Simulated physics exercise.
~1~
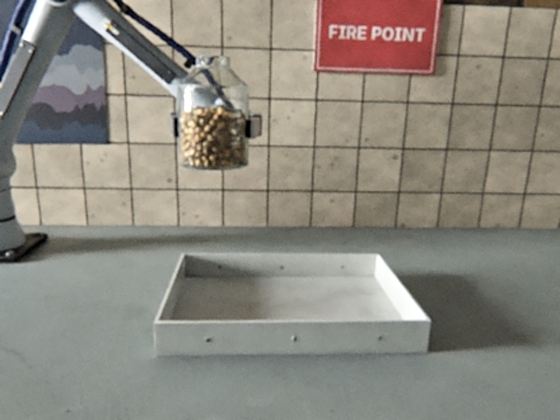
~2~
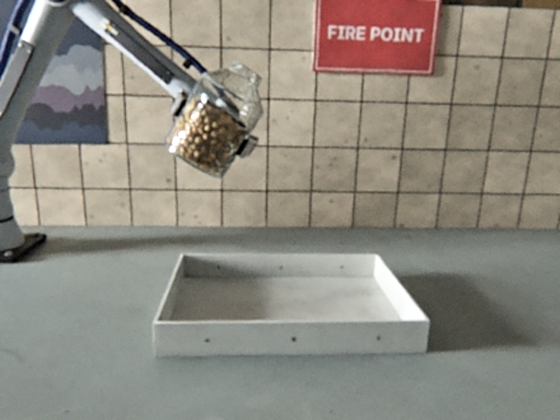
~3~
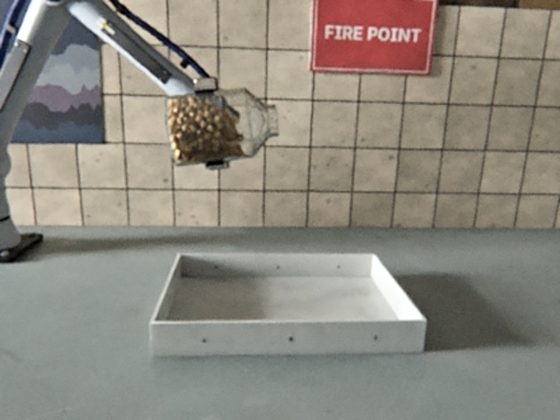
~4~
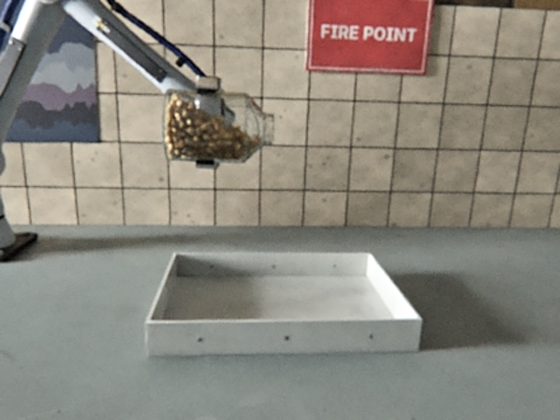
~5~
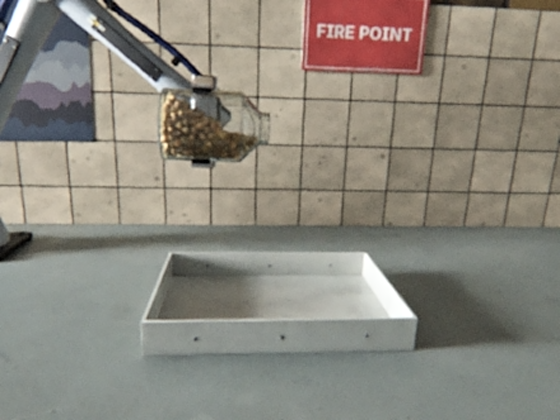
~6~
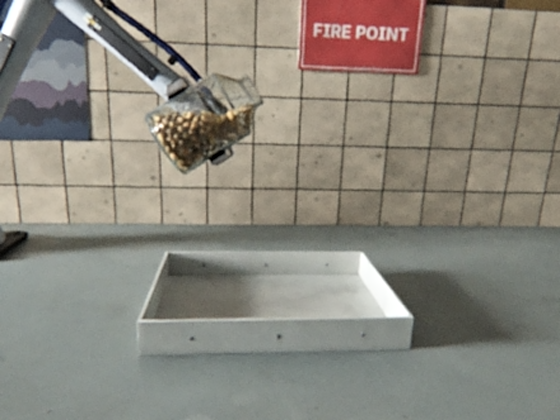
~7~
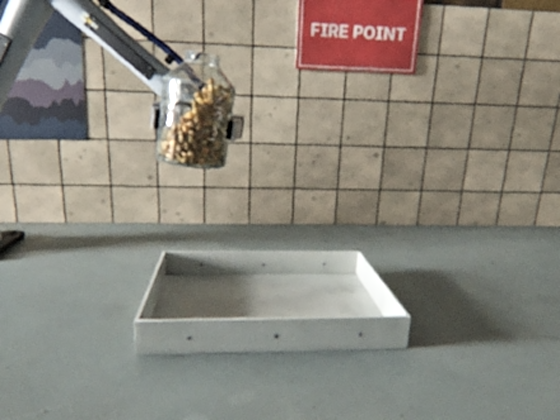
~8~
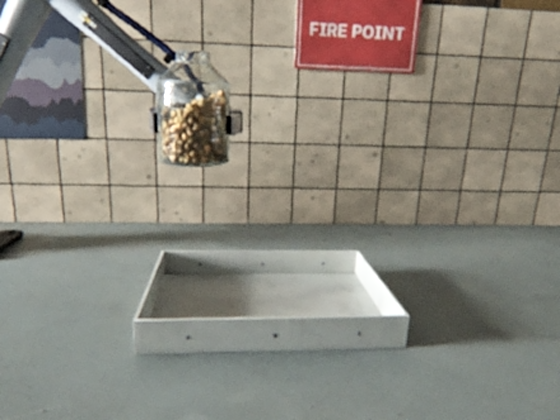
On a grey table before a tiled wall with a red fire point sign, a robot arm holds a clear jar of dried chickpeas above a white tray, tips it onto its side towards the right, pauses, then turns it upright again, leaving the tray empty.
